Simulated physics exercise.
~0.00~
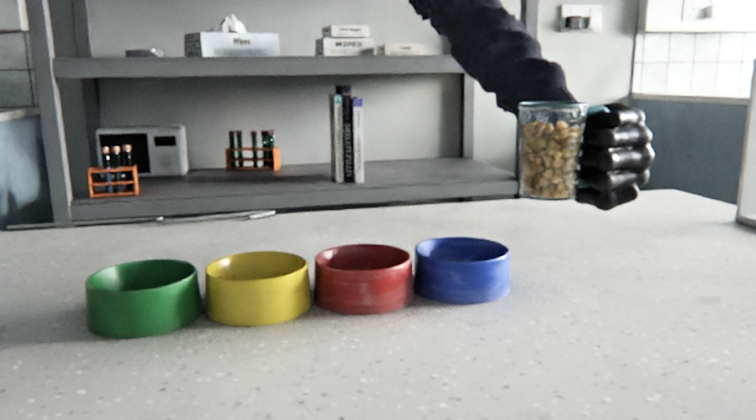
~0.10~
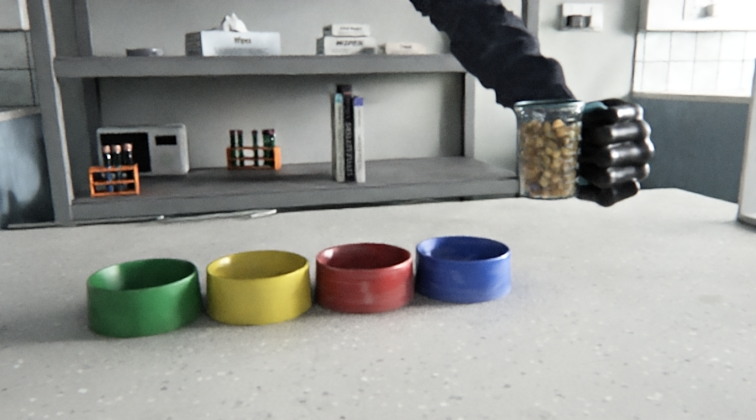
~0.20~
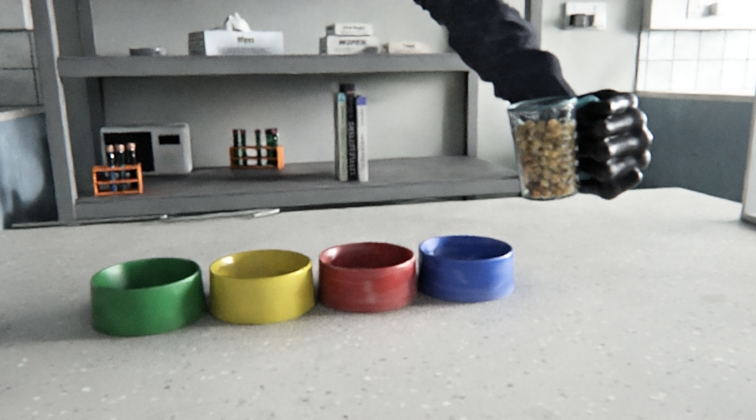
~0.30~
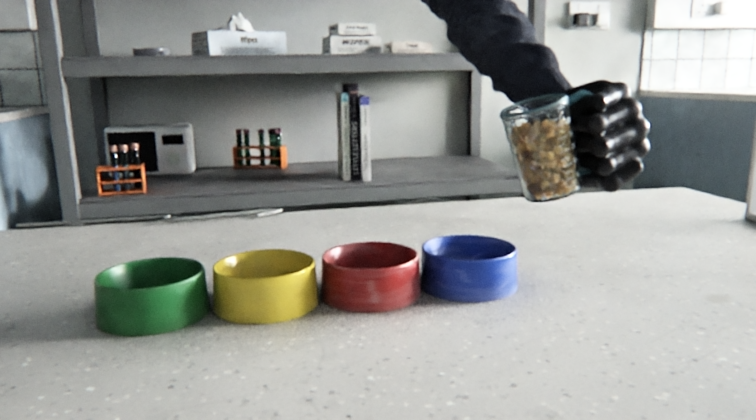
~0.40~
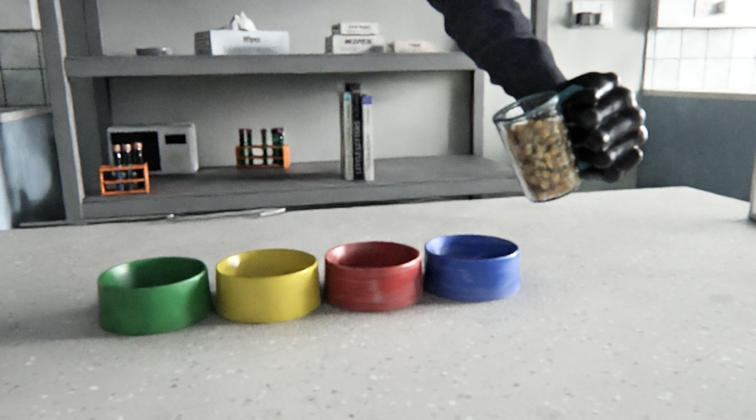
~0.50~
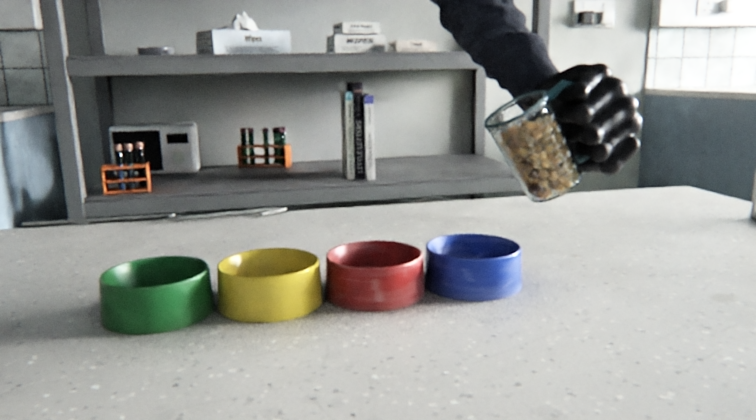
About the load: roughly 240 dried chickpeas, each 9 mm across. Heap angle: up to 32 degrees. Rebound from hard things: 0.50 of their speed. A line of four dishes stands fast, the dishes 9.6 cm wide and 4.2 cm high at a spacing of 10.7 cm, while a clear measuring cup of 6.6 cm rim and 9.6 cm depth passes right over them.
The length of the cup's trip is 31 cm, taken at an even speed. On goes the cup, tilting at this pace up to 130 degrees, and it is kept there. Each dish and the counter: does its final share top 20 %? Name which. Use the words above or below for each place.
Red dish: Above; blue dish: Below; green dish: Below; yellow dish: Below; counter: Below.
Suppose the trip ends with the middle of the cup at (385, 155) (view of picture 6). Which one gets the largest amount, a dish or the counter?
Red.
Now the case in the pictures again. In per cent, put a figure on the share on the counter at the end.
I'd reckon around 0 per cent.
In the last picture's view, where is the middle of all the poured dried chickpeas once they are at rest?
Close to pixel (376, 272).
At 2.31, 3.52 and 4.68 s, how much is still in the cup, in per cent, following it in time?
Close to 0, 0 and 0 per cent respectively.
Then, at 2.31 s, tilt 130 degrees; cup holds 0 %, red 100 %.
After 3.52 s, tilt 130 degrees; cup holds 0 %, red 100 %.
After 4.68 s, tilt 130 degrees; cup holds 0 %, red 100 %.
At rest (5.0 s), red 100 %, blue 0 %, green 0 %, yellow 0 %, counter 0 %.
